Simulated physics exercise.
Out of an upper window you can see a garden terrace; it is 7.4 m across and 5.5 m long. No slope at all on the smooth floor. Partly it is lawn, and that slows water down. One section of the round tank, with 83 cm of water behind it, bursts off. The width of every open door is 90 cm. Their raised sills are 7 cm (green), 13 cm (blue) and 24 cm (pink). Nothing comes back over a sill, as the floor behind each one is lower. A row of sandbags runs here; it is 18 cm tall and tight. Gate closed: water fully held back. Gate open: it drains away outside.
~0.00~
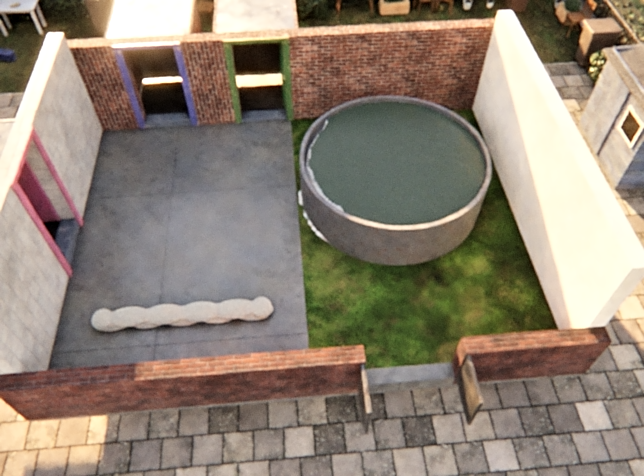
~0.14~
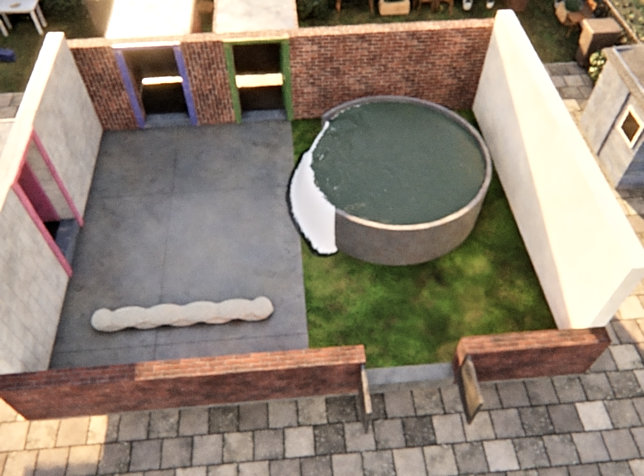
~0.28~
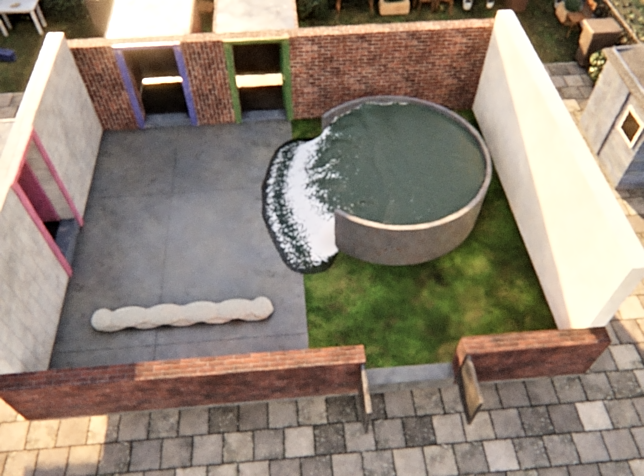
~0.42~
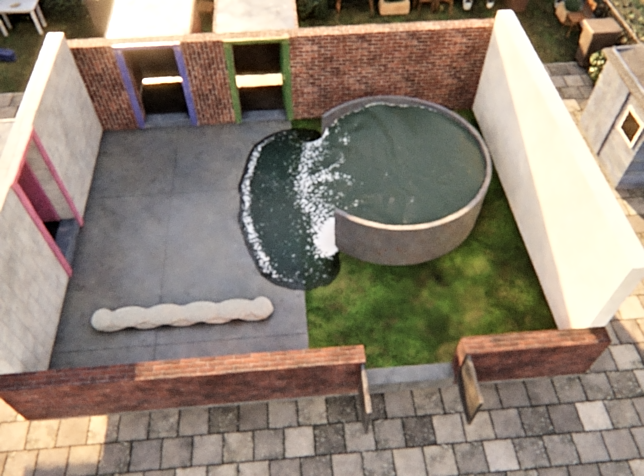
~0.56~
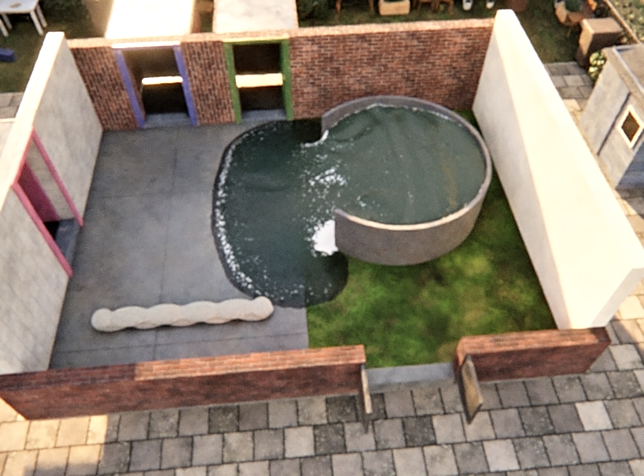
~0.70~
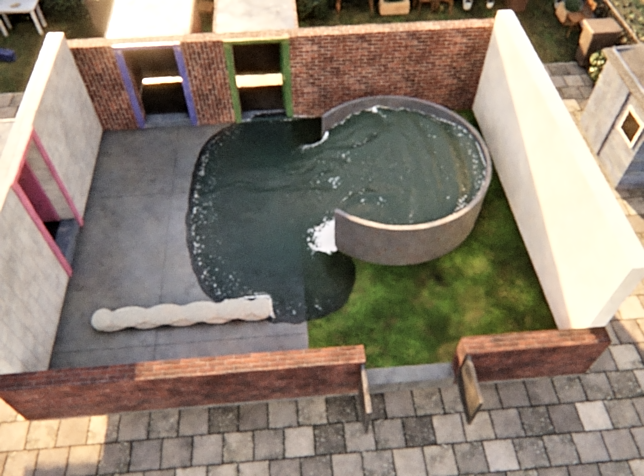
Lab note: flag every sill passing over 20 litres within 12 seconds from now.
Green door flagged, blue door flagged, pink door flagged.
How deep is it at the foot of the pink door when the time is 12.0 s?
It comes to near 10.5 cm.
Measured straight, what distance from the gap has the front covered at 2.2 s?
It comes to some 5.0 metres.
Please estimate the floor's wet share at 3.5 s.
Close to 70 in a hundred.
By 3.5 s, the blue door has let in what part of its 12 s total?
By then it's near 40% of the total.
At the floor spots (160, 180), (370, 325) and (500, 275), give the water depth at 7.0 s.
Roughly 17, 15, 7 cm.
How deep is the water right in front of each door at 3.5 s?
In cm: Green 9, blue 32, pink 37.
After 1.4 s water covers 60 % of the floor and is deepest (37 cm) near (301, 186); green door 14 cm at the sill, 31 L in, blue door 17 cm at the sill, 0 L in, pink door 10 cm at the sill, 0 L in.
After 2.2 s water covers 65 % of the floor and is deepest (54 cm) near (99, 150); green door 10 cm at the sill, 54 L in, blue door 21 cm at the sill, 7 L in, pink door 45 cm at the sill, 36 L in.
After 3.5 s water covers 70 % of the floor and is deepest (42 cm) near (45, 382); green door 9 cm at the sill, 71 L in, blue door 32 cm at the sill, 99 L in, pink door 37 cm at the sill, 144 L in.
After 7.0 s water covers 95 % of the floor and is deepest (18 cm) near (157, 308); green door 17 cm at the sill, 167 L in, blue door 15 cm at the sill, 232 L in, pink door 18 cm at the sill, 173 L in.
After 12.0 s water covers 100 % of the floor and is deepest (22 cm) near (389, 133); green door 11 cm at the sill, 301 L in, blue door 9 cm at the sill, 243 L in, pink door 10 cm at the sill, 173 L in.
